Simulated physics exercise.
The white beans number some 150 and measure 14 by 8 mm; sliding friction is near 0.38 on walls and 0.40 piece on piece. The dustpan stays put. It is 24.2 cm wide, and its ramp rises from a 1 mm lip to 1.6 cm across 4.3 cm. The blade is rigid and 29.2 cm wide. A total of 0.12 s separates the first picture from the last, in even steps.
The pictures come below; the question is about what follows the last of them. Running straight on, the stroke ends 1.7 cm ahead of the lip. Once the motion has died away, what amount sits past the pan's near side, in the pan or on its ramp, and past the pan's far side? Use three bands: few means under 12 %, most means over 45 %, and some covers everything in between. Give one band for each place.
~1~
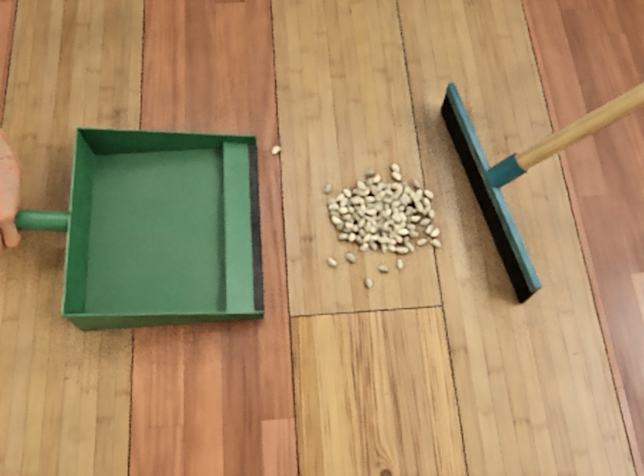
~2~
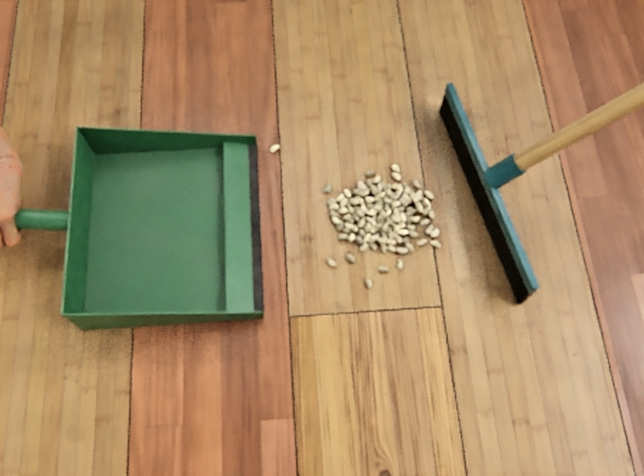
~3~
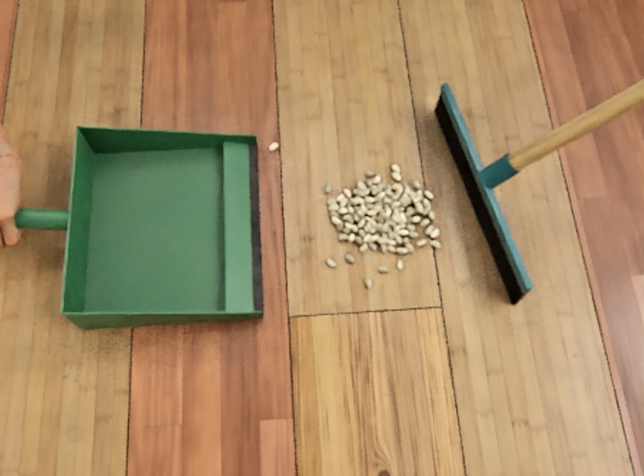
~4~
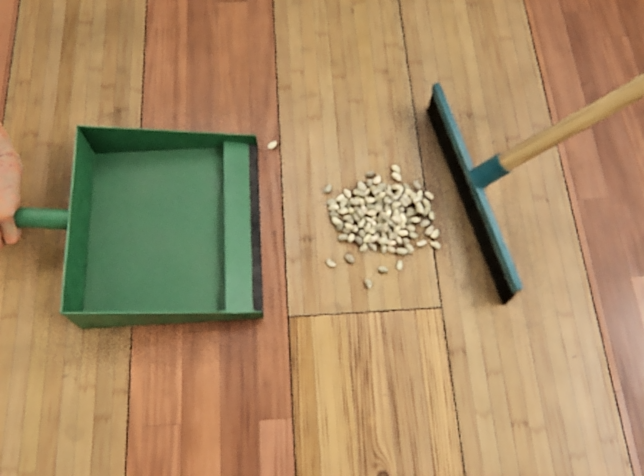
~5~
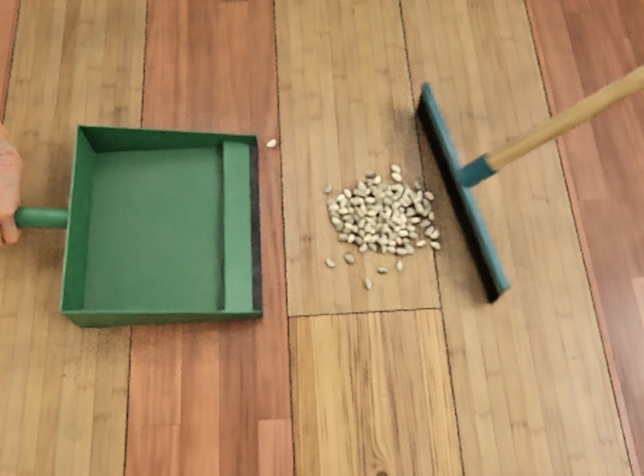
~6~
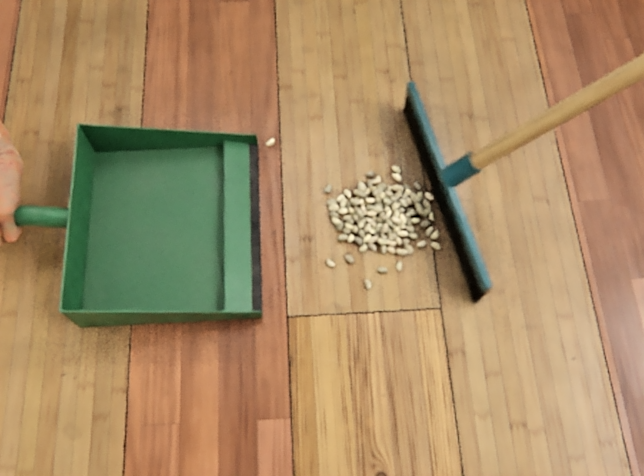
Past the pan's near side: Few, in the pan or on its ramp: Some, past the pan's far side: Few.
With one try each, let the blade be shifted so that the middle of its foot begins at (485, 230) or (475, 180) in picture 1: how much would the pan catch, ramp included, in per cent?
The two tries give some 35 % and some 25 %.
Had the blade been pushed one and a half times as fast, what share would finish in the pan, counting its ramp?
I'd put it at close to 55 per cent.
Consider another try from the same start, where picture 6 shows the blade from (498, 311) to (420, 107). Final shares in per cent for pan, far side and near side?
Pan 30 % / far 0 % / near 10 %.
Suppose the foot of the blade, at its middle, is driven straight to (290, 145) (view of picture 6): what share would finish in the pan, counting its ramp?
Roughly 15 %.
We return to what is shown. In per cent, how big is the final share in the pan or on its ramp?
About 30 %.
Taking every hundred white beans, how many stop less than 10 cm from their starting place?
It comes to near 0 percent.
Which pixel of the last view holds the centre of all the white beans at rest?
Somewhere near (265, 226) in the last picture.
Then, 0.13 s after the last picture, middle of the blade 13 cm from the lip; 0 % over the lip, far side 0 %, near side 0 %.
Then, 0.21 s after the last picture, middle of the blade 7 cm from the lip; 0 % over the lip, far side 0 %, near side 0 %.
Then, 0.43 s after the last picture, middle of the blade 5 cm from the lip; 30 % over the lip, far side 0 %, near side 5 %.
In the end, near side 5 %, pan 30 %, far side 0 %, in front of the lip or behind the blade 65 %.
